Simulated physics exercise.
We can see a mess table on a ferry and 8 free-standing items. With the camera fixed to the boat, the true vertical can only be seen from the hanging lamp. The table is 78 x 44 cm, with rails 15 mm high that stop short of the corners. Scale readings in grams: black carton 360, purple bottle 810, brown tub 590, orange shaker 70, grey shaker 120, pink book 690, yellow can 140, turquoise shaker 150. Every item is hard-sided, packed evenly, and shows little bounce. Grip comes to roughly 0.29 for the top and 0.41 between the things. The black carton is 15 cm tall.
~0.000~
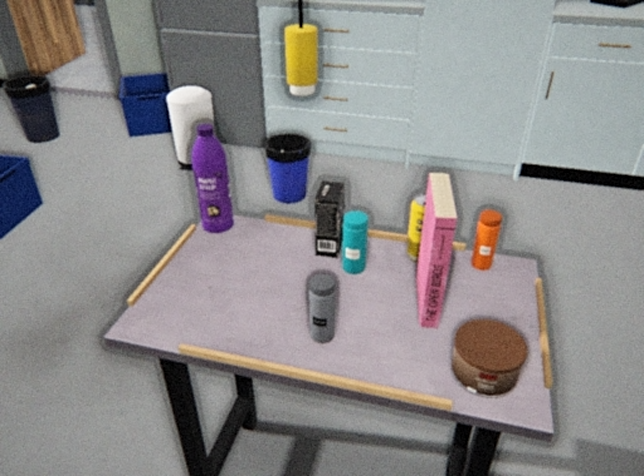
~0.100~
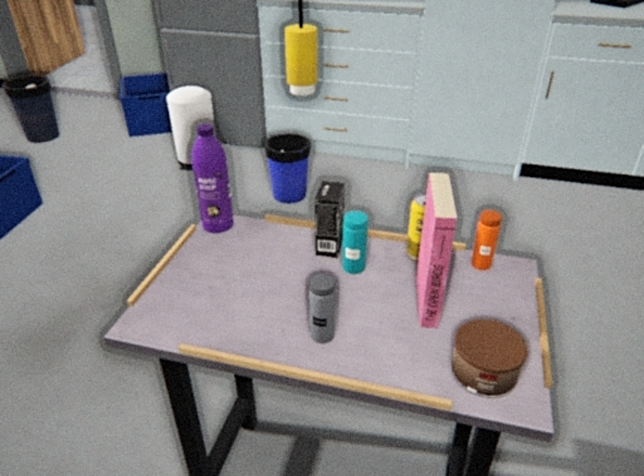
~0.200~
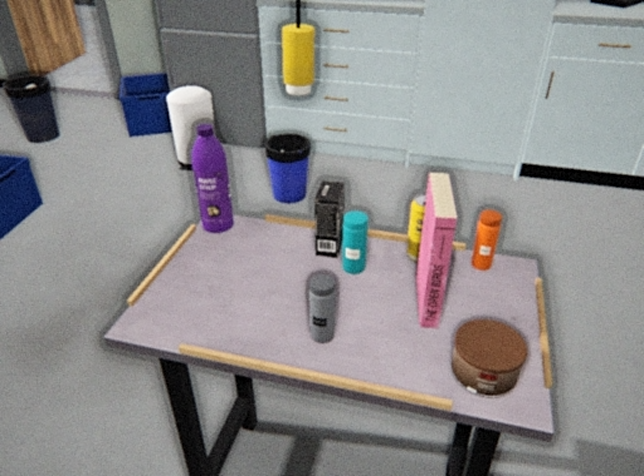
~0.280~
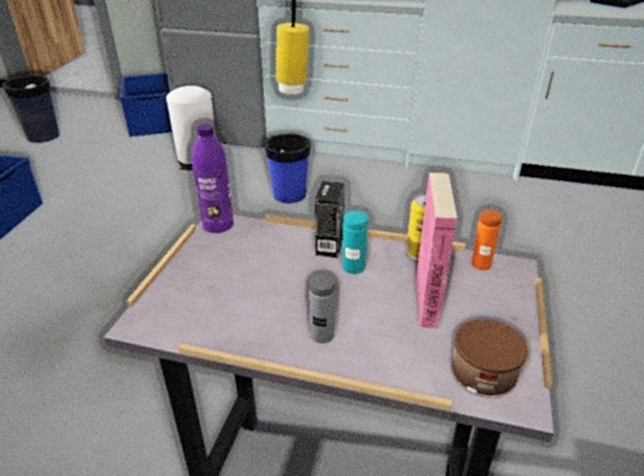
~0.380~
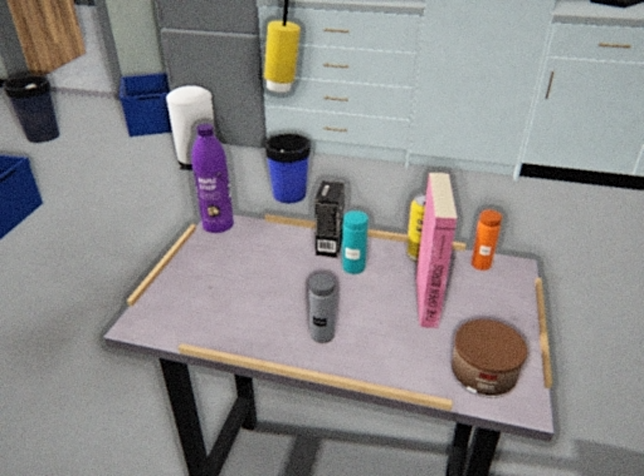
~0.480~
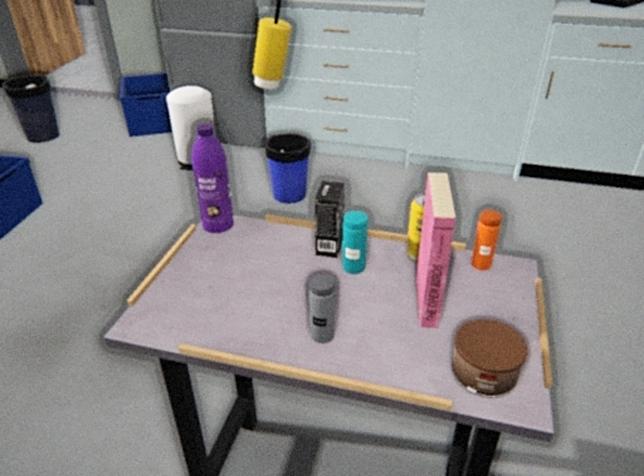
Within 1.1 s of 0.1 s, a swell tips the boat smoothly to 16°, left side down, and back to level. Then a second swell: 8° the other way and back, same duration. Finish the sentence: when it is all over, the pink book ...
The pink book has fallen.
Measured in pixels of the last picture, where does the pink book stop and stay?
In the end it sits at around (323, 291).
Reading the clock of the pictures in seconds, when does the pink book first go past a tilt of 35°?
Somewhere about 0.8 s.
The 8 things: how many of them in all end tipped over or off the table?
The count comes out at 1.
Around 0.88 s, floor tilted 10°, left side down; pink book on its side near (358, 275); turquoise shaker shifted 3 cm.
Around 0.98 s, floor tilted 6°, left side down; pink book on its side near (333, 292); turquoise shaker shifted 4 cm.
Finally (2.8 s), on their side or leaning hard on the table, pink book; the other 7 still in place (within 5 cm). In the last view, pink book near (323, 291).
